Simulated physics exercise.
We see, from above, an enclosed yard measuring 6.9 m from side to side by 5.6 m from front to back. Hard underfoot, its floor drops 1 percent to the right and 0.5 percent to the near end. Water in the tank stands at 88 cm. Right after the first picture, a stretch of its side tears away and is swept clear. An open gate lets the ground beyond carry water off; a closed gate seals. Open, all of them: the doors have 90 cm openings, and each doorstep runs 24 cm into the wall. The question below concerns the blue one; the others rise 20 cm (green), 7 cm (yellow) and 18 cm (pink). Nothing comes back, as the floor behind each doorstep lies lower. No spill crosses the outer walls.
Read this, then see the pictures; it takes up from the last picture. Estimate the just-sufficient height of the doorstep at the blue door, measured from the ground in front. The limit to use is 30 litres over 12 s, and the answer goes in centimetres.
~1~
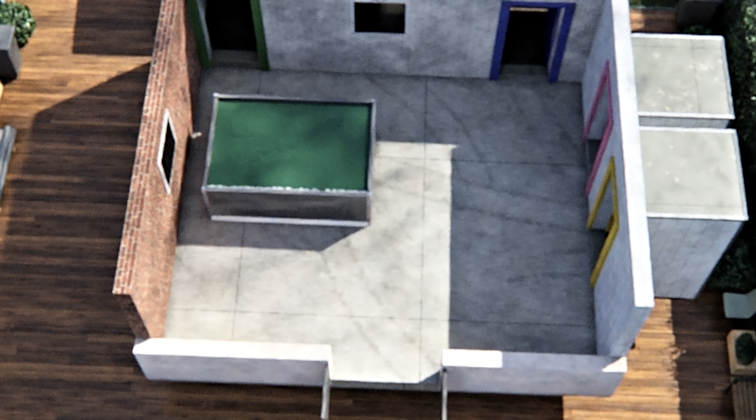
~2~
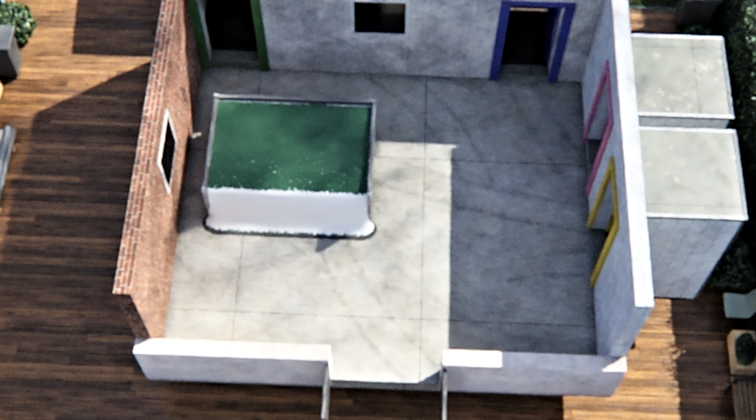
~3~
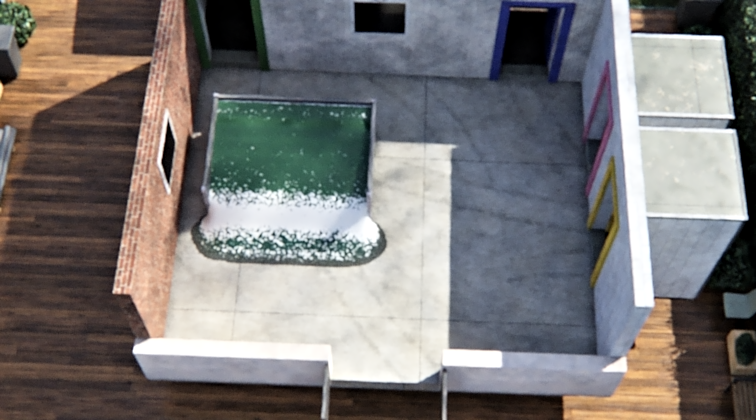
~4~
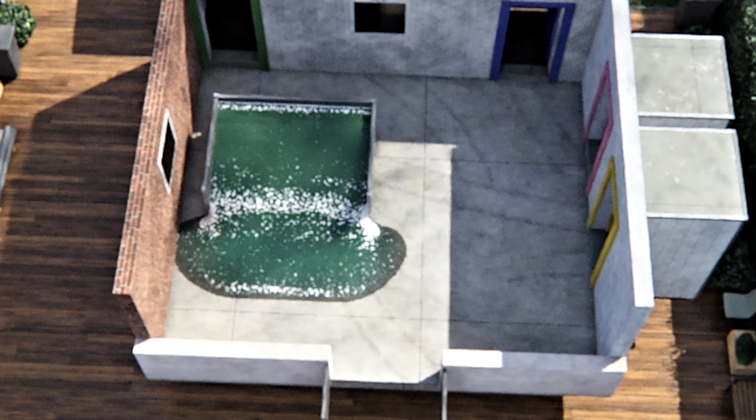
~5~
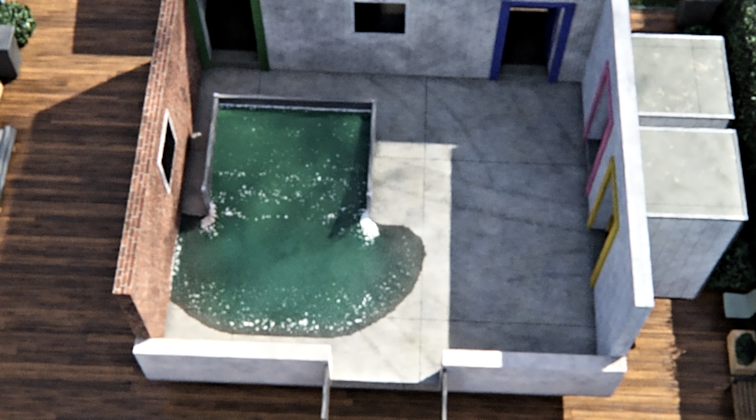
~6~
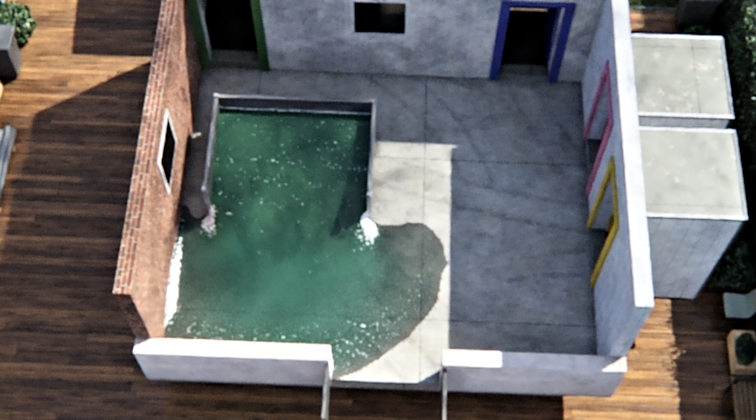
I would say 10.5 cm.
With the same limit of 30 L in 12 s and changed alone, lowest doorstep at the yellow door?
The yellow one would have to be about 12.0 cm high.
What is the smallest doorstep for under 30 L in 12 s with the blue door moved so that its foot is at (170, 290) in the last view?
Around 30 cm would do it.
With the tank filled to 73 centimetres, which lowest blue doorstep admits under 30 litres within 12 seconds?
Step height: Approx. 8.0 cm.
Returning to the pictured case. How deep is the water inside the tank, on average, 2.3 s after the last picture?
The mean depth is about 13 cm.
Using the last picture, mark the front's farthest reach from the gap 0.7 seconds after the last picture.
Pixel: About (493, 371).
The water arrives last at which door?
It's the blue one.
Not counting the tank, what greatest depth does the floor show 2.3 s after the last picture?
Max depth: Around 29 cm.
Then, 0.7 s after the last picture water covers 35 % of the floor, deepest (63 cm) near (174, 358); it has not reached the blue door.
Then, 2.3 s after the last picture water covers 40 % of the floor, deepest (29 cm) near (162, 357); it has not reached the blue door.
Then, 11.3 s after the last picture water covers 100 % of the floor, deepest (12 cm) near (577, 223); 9 cm at the blue door, 15 litres in over its 12 cm doorstep.
At the blue door as built, the water peaked near 16 cm, 5.3 s after the last picture.
Run again over the same 12 s with other heights there, 51 litres in over 9 cm, 15 litres over 12 cm. The limit of 30 litres is kept from about 10.5 cm up.
